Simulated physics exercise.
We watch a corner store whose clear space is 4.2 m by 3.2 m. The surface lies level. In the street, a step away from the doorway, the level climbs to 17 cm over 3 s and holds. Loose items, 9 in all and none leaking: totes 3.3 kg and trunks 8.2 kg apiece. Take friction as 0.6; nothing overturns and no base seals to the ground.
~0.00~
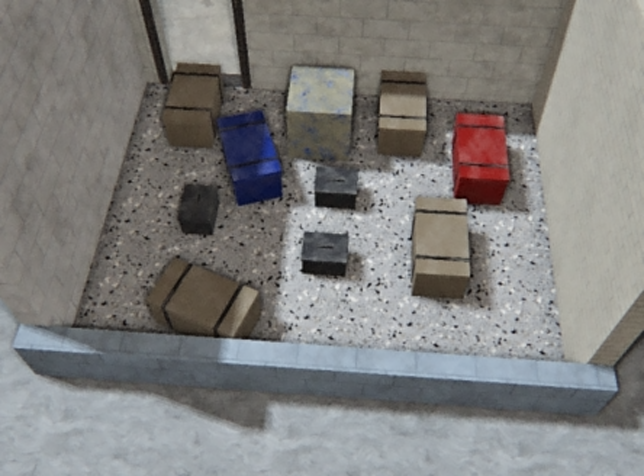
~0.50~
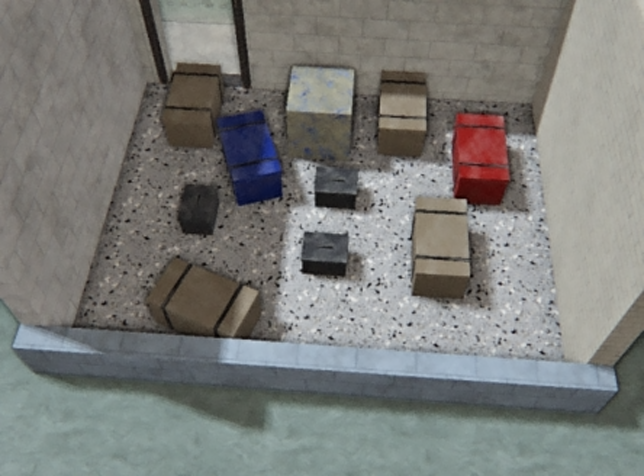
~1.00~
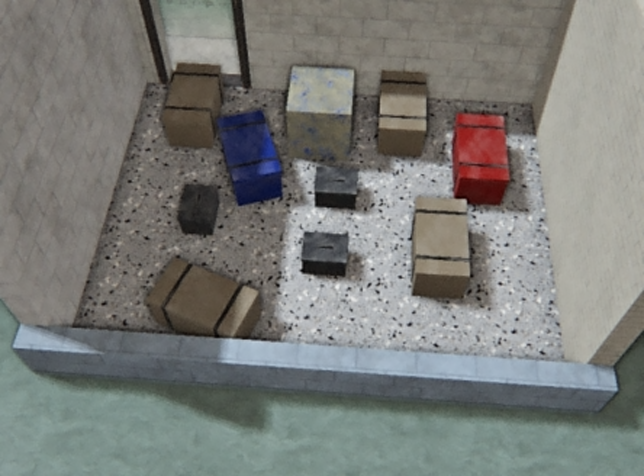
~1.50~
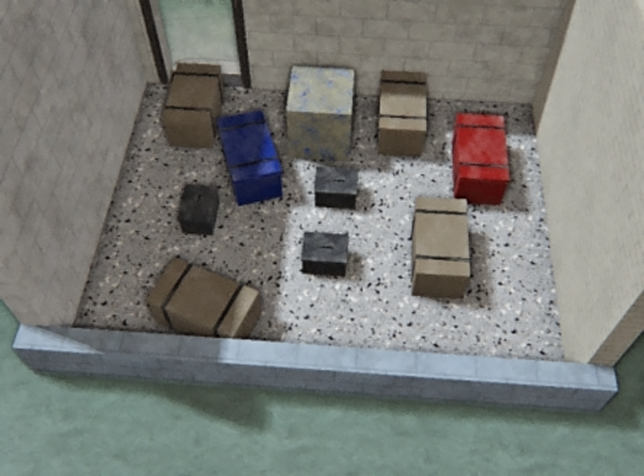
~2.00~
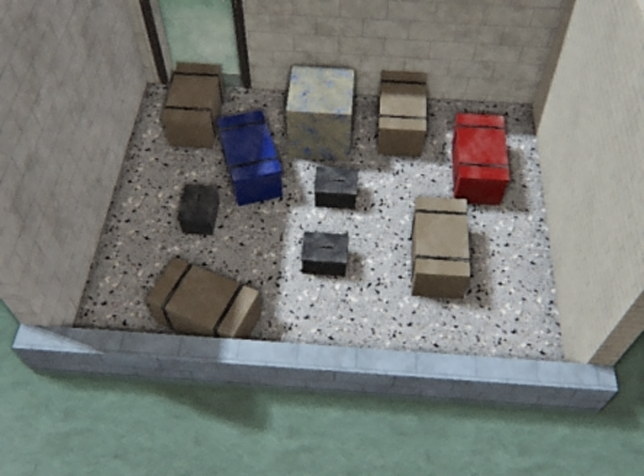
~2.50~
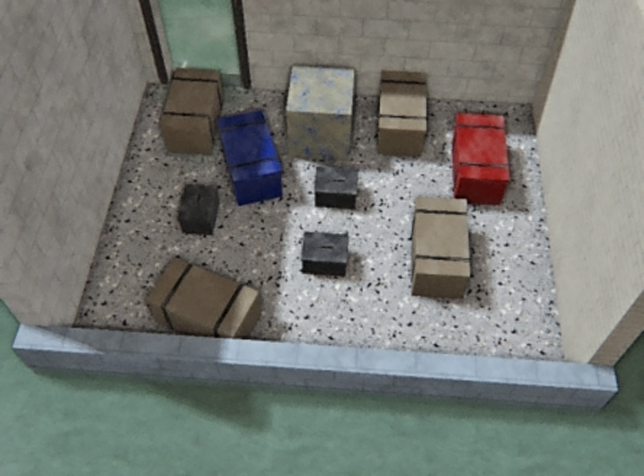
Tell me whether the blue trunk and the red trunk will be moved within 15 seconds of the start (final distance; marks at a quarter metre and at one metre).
The blue trunk travels far; the red trunk moves a short way.
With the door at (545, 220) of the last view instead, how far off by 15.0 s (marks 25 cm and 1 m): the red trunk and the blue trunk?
In that case the red trunk moves a short way, the blue trunk slides a little.
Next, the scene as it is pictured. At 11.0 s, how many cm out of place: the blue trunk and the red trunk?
Roughly 250 and 50 cm by then.
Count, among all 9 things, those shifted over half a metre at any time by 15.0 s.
8 of them.
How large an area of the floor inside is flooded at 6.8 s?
Some 9.0 m2.
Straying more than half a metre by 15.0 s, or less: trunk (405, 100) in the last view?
Answer: Less.
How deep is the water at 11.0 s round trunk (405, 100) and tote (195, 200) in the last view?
Roughly 3 and 6 cm.
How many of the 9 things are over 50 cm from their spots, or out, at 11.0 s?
I count 6.
After 3.5 s the blue trunk is near (249, 148), 0.1 m from its start, aground; the red trunk is near (483, 146), 0.0 m from its start, aground; 0 afloat.
After 6.8 s the blue trunk is near (327, 276), 1.6 m from its start, afloat; the red trunk is near (483, 146), 0.0 m from its start, aground; 5 afloat.
After 11.0 s the blue trunk is near (503, 234), 2.5 m from its start, afloat; the red trunk is near (482, 108), 0.5 m from its start, afloat; 9 afloat.
After 15.0 s the blue trunk is near (438, 193), 1.8 m from its start, afloat; the red trunk is near (461, 93), 0.6 m from its start, afloat; 9 afloat.
